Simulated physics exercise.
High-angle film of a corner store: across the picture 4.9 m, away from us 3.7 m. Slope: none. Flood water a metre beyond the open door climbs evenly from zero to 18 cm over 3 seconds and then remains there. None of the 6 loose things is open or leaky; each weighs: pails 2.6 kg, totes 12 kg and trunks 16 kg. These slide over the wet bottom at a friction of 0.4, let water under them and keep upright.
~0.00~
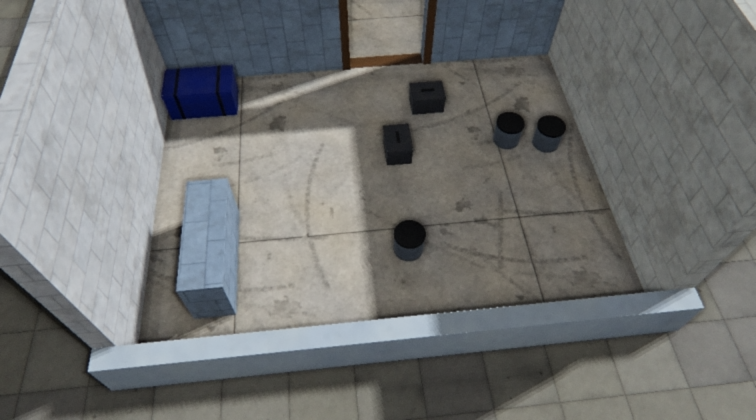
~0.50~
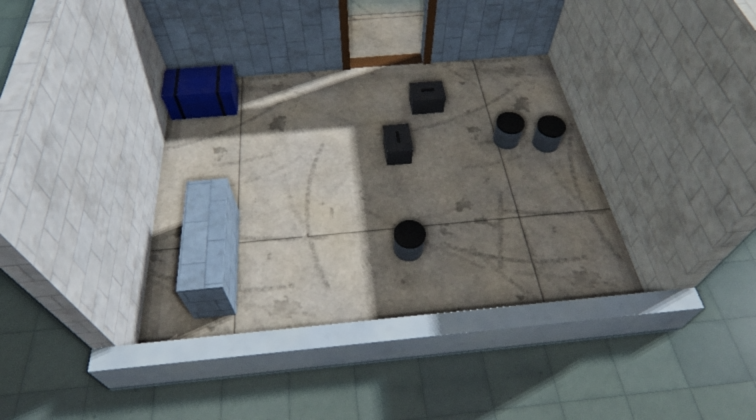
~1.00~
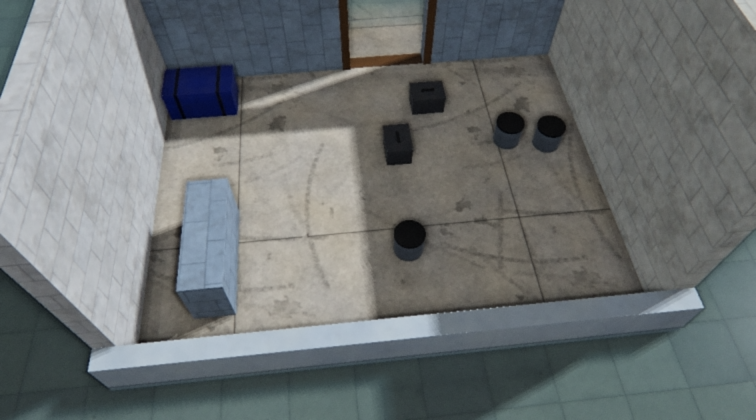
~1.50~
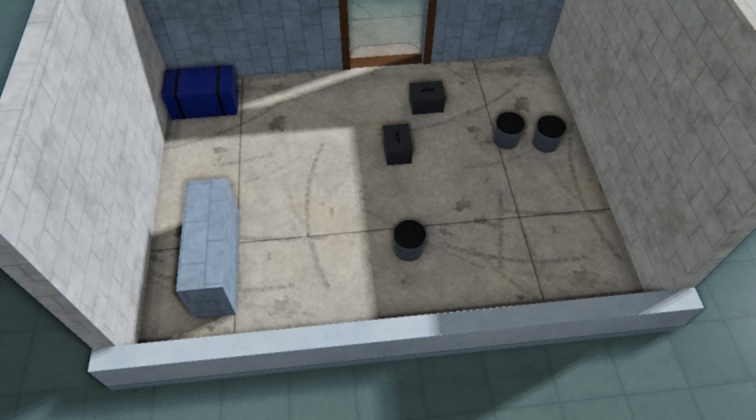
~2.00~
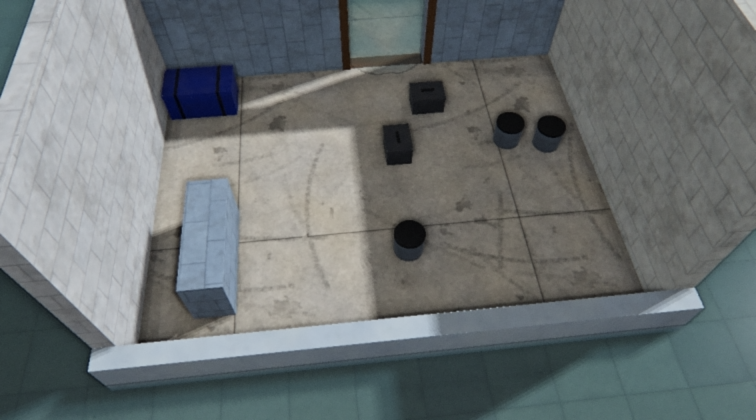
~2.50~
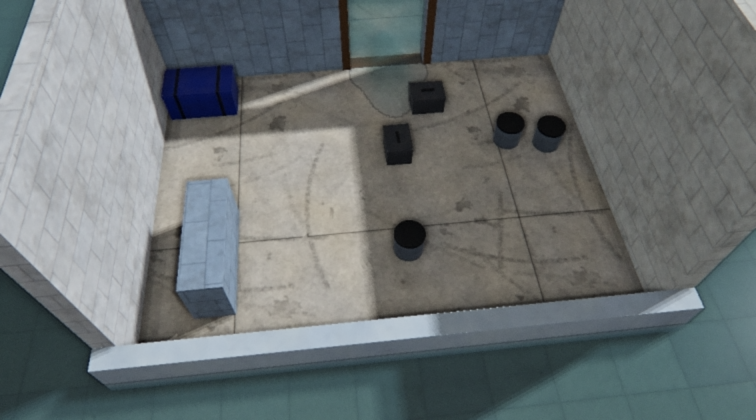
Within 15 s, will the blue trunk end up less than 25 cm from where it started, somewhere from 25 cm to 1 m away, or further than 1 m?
It will scoot partway, short of a metre.
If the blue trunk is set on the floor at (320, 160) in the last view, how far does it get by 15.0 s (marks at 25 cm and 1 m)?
By then it winds up well off.
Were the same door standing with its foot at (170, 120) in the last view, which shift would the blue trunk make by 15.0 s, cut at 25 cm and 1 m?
Result for the blue trunk: Large displacement.
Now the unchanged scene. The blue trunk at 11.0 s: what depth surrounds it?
Roughly 3 cm at that moment.
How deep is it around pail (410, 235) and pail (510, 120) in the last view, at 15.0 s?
Depths: Near 9 cm, then near 8 cm.
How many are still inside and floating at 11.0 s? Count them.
The count is 3.
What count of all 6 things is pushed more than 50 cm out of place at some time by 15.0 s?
Answer: 4.
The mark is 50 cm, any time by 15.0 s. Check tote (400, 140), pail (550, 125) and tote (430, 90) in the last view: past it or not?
Going one by one, I get within, above and above.
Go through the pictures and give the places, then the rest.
The first picture shows the blue trunk at (198, 80), on the bottom; water covers 0.0 m2; 0 of 6 have shifted.
The second picture shows the blue trunk at (198, 80), on the bottom; water covers 0.0 m2; 0 of 6 have shifted.
The third picture shows the blue trunk at (198, 80) rests on the ground; water covers 0.0 m2; 0 of 6 have shifted.
The fourth picture shows the blue trunk at (198, 80) rests on the ground; water covers 0.0 m2; 0 of 6 have shifted.
The fifth picture shows the blue trunk at (198, 80), on the bottom; 0.1 m2 under water; 0 of 6 have shifted.
The sixth picture shows the blue trunk at (198, 80), on the bottom; 0.6 m2 under water; 0 of 6 have shifted.
After 3.5 s the blue trunk is near (198, 80), 0.0 m from its start, aground; 0 afloat.
After 6.8 s the blue trunk is near (198, 80), 0.0 m from its start, aground; 0 afloat.
After 11.0 s the blue trunk is near (198, 80), 0.0 m from its start, aground; 3 afloat.
After 15.0 s the blue trunk is near (236, 64), 0.5 m from its start, afloat; 4 afloat.
